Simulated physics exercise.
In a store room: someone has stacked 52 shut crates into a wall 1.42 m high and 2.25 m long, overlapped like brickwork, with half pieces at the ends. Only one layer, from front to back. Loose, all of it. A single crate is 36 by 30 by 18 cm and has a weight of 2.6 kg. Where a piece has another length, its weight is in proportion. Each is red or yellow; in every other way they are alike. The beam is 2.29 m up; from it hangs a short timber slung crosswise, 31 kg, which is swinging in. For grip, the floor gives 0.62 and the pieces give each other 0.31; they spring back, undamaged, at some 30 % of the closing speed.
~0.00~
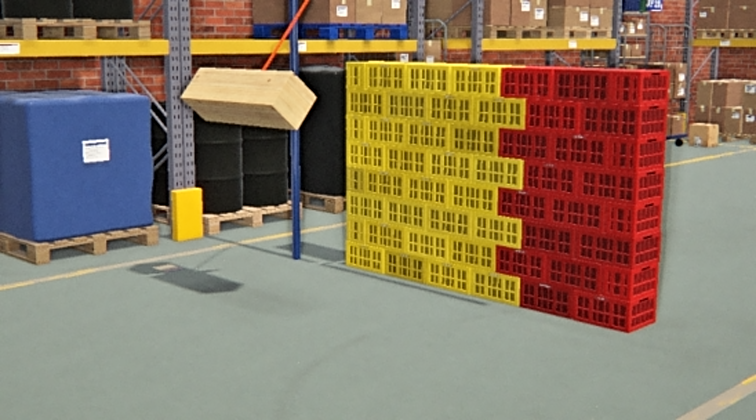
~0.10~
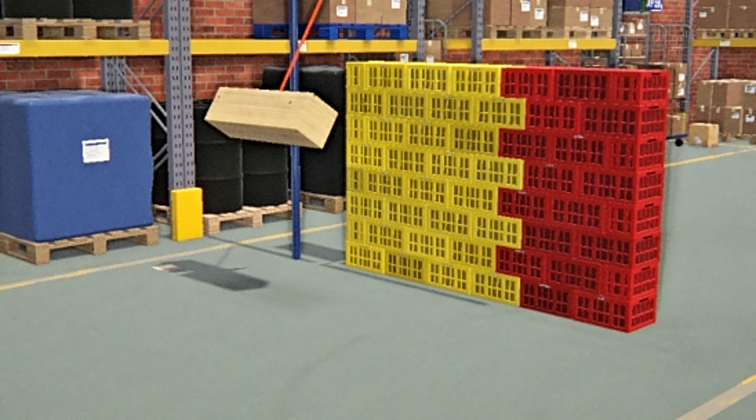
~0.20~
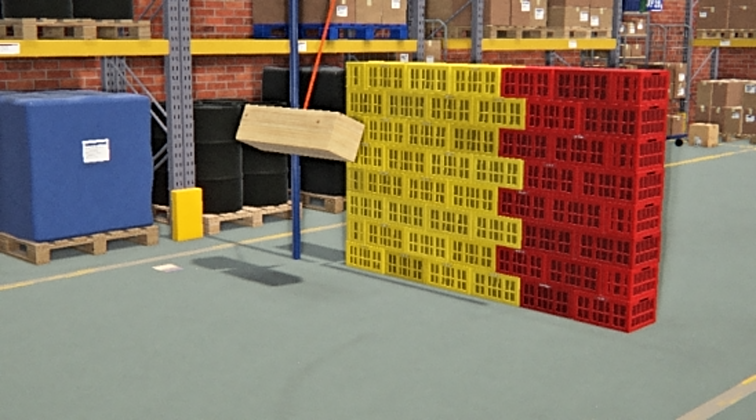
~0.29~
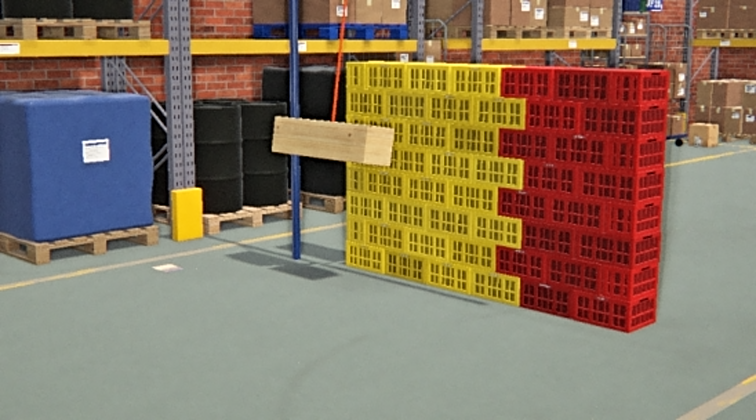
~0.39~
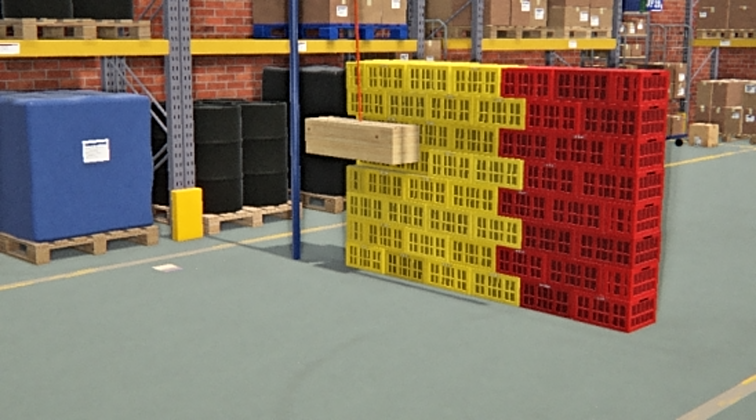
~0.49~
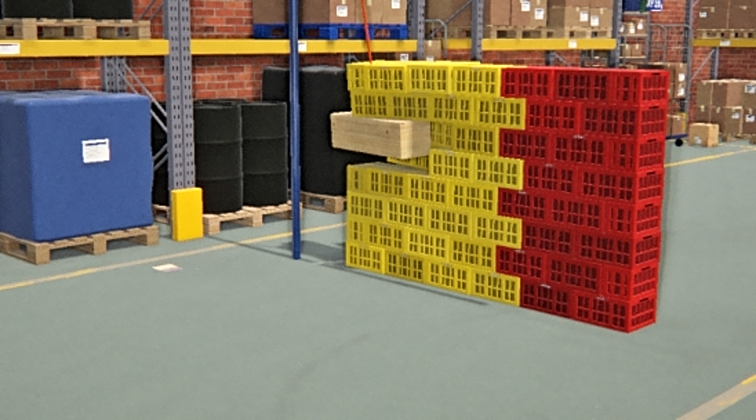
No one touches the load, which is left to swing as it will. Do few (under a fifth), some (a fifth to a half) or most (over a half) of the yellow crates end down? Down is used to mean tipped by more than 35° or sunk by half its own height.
Some.
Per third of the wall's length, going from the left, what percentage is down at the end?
Left third 60 percent, middle third 0 percent, right third 0 percent.
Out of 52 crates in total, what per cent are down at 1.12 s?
By then 15 %.
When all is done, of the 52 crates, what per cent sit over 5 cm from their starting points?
25 % shifted.
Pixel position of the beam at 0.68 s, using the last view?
It sits close to pixel (404, 119).
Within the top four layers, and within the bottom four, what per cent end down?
For the top it's 30 in a hundred, for the bottom 10 in a hundred.
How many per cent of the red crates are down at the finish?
By colour: Red 0 per cent.
After 0.68 s, line 23° past plumb; 3 of the 32 yellow crates down (3 of 52 in all colours); top yellow crate leaning 12°.
After 1.12 s, line 29° past plumb; 8 of the 32 yellow crates down (8 of 52 in all colours); top yellow crate leaning 29°.
After 1.66 s, line 7° past plumb; 9 of the 32 yellow crates down (9 of 52 in all colours); top yellow crate leaning 37°, 1.16 m lower.
After 3.12 s, line 6° past plumb; 11 of the 32 yellow crates down (11 of 52 in all colours); top yellow crate upside down.
By the end (4.0 s), line 13° past plumb; 11 of the 32 yellow crates down (11 of 52 in all colours); top yellow crate upside down; top red crate unmoved. That is 34 per cent. As the last picture would show them, middles, top yellow crate near (290, 286), top red crate near (597, 85).
